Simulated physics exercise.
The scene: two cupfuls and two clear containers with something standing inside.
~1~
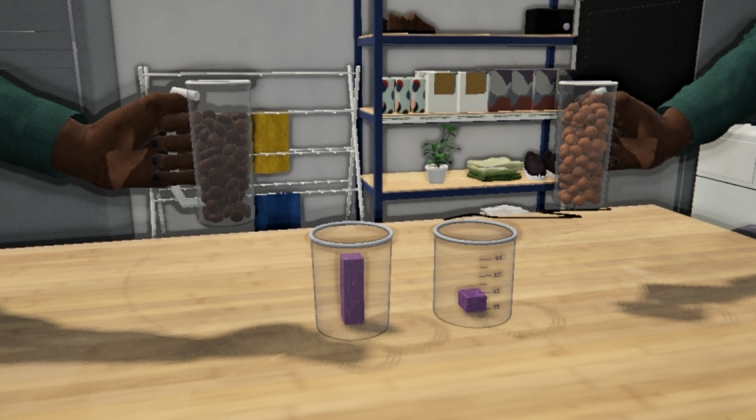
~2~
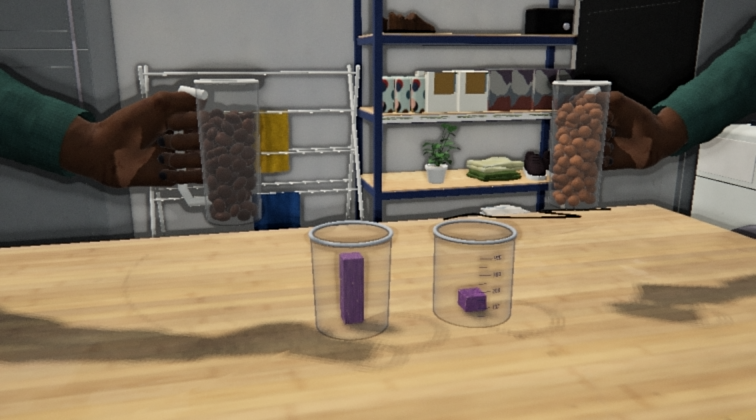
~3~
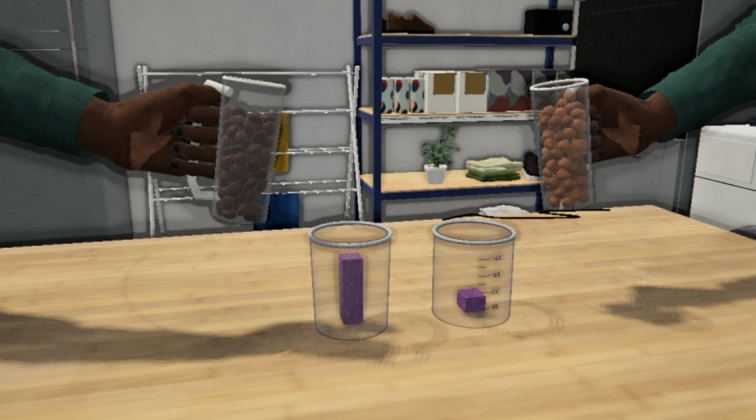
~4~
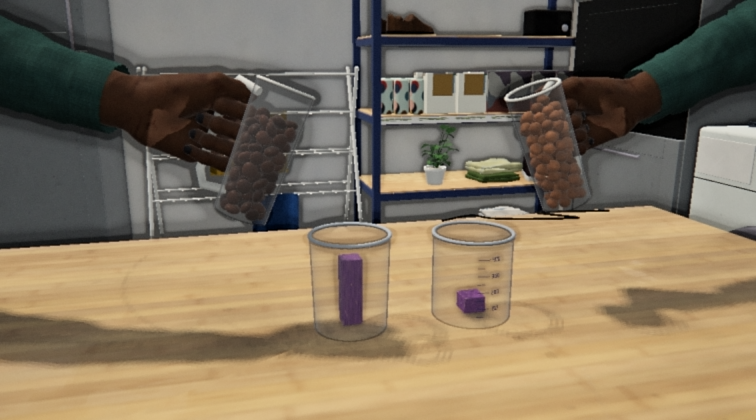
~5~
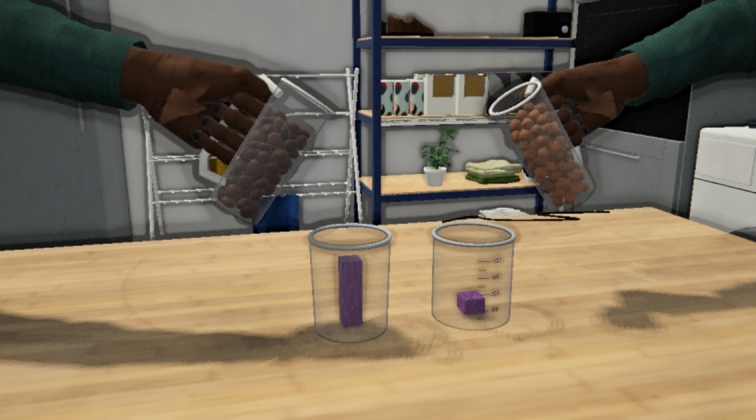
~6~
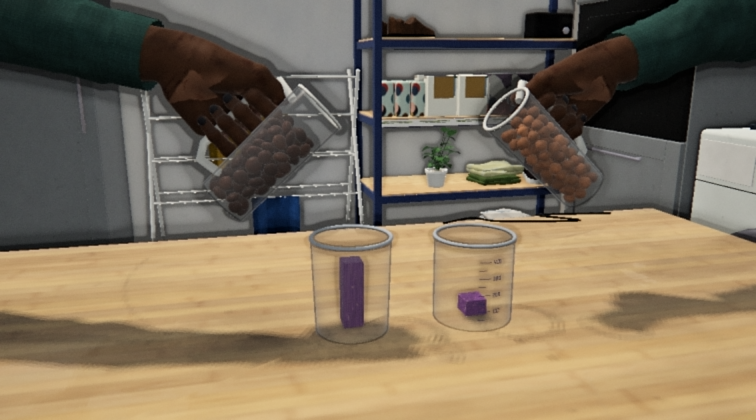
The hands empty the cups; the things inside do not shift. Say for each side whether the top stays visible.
On the left it stands proud of the pile, on the right it ends up hidden.
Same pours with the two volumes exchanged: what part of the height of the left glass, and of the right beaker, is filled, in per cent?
Left about 60, right about 45.
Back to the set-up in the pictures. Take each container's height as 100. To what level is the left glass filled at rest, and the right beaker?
Near 55 on the left, 50 on the right.
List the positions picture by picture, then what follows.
Small block in the left glass at (352, 288), reaching well over half way up; left cup at (223, 153), three quarters full of flat chocolate drops; small block in the right beaker at (472, 300), a quarter of its height or less; right cup at (583, 145), nearly full of hazelnuts, in the first picture.
Left cup at (231, 152), upright; right cup at (577, 145), upright, in the second picture.
Left cup at (247, 152), tipped 9°; right cup at (563, 146), tipped 9°, in the third picture.
Left cup at (263, 152), tipped 22°; right cup at (550, 147), tipped 22°, in the fourth picture.
Left cup at (270, 153), tipped 35°; right cup at (544, 149), tipped 35°, in the fifth picture.
Small block in the left glass at (352, 292); left cup at (272, 154), tipped 47°; small block in the right beaker at (472, 304); right cup at (545, 150), tipped 47°, in the sixth picture.
Then, 0.45 s past the last view, left glass empty, all of its cupful still in the cup; right beaker empty, all of its cupful still in the cup.
Then, 0.94 s past the last view, left glass nearly empty, nearly all of its cupful still in the cup; right beaker nearly empty, nearly all of its cupful still in the cup.
Then, 1.52 s past the last view, left glass half full, none of its cupful still in the cup; right beaker half full, none of its cupful still in the cup.
Finally, left glass half full (surface near (351, 276)), nothing beside it; right beaker half full (surface near (473, 275)), nothing beside it; the left thing is still showing; the right thing is covered.
